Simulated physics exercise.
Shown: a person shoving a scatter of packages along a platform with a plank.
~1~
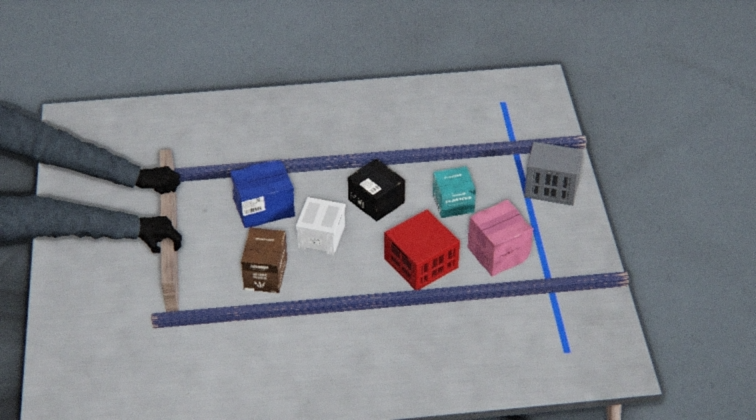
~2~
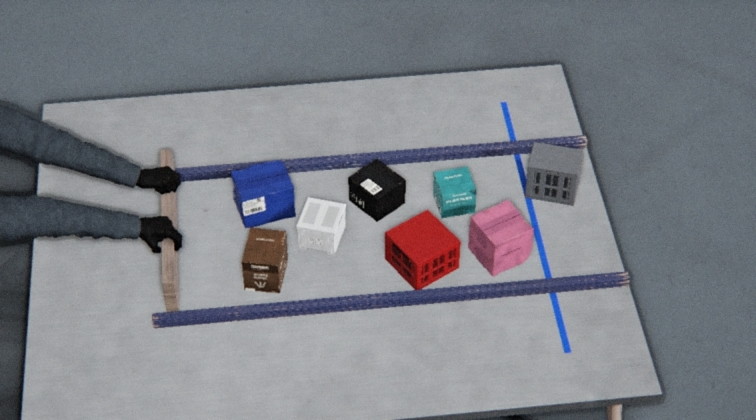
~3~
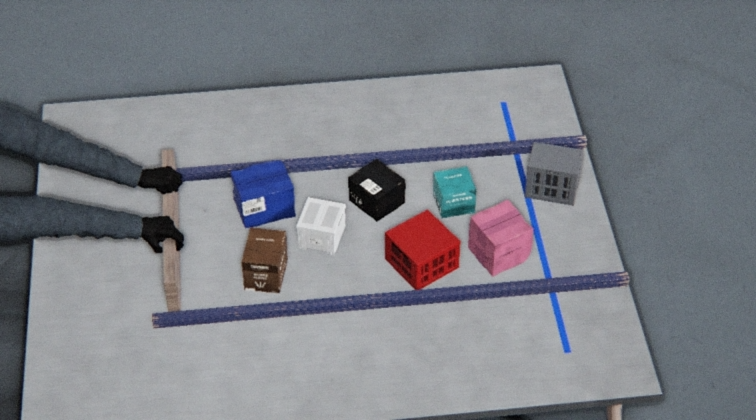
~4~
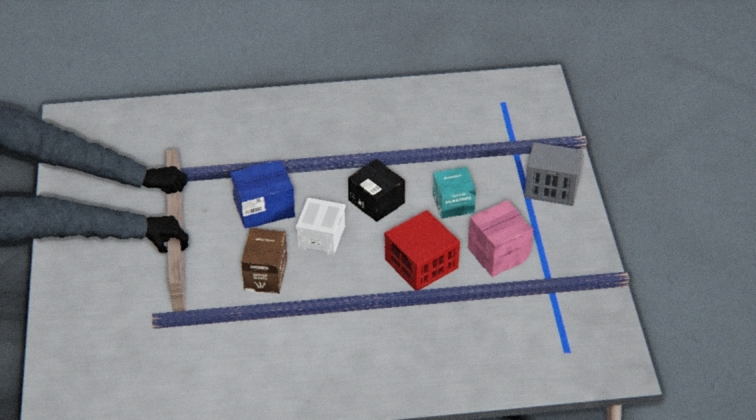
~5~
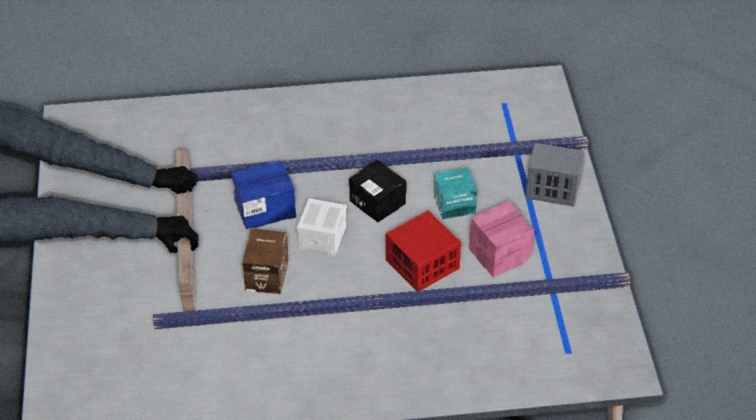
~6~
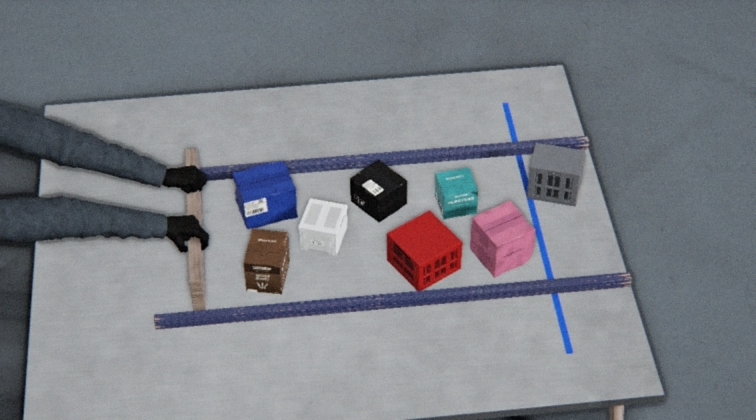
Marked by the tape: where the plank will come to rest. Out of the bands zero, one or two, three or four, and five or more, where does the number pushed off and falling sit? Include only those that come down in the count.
It ends with three or four down.
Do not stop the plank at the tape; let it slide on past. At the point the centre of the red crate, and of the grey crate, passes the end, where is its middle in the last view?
I'd put it close to (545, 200), and close to (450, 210) for the other one.
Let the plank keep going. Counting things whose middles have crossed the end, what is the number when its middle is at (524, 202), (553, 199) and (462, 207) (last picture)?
Over the end: 3, 5, 1.
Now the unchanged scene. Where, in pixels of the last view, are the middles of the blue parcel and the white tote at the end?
I'd put one at around (556, 172) and the other at around (587, 210).
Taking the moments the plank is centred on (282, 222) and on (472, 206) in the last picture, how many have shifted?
Respectively 3 and 8.
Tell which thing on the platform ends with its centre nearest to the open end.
The foremost one is the red crate.
Soon after, none off yet; grey crate at rest near (556, 175); pink box at rest near (502, 239); turquoise box at rest near (456, 193).
Then, none off yet; grey crate moved a little near (580, 168); pink box moved about its own width near (545, 240); turquoise box moved well along near (538, 187).
At rest, the number that fall off is three or four; fallen, black parcel, turquoise box, pink box and grey crate.
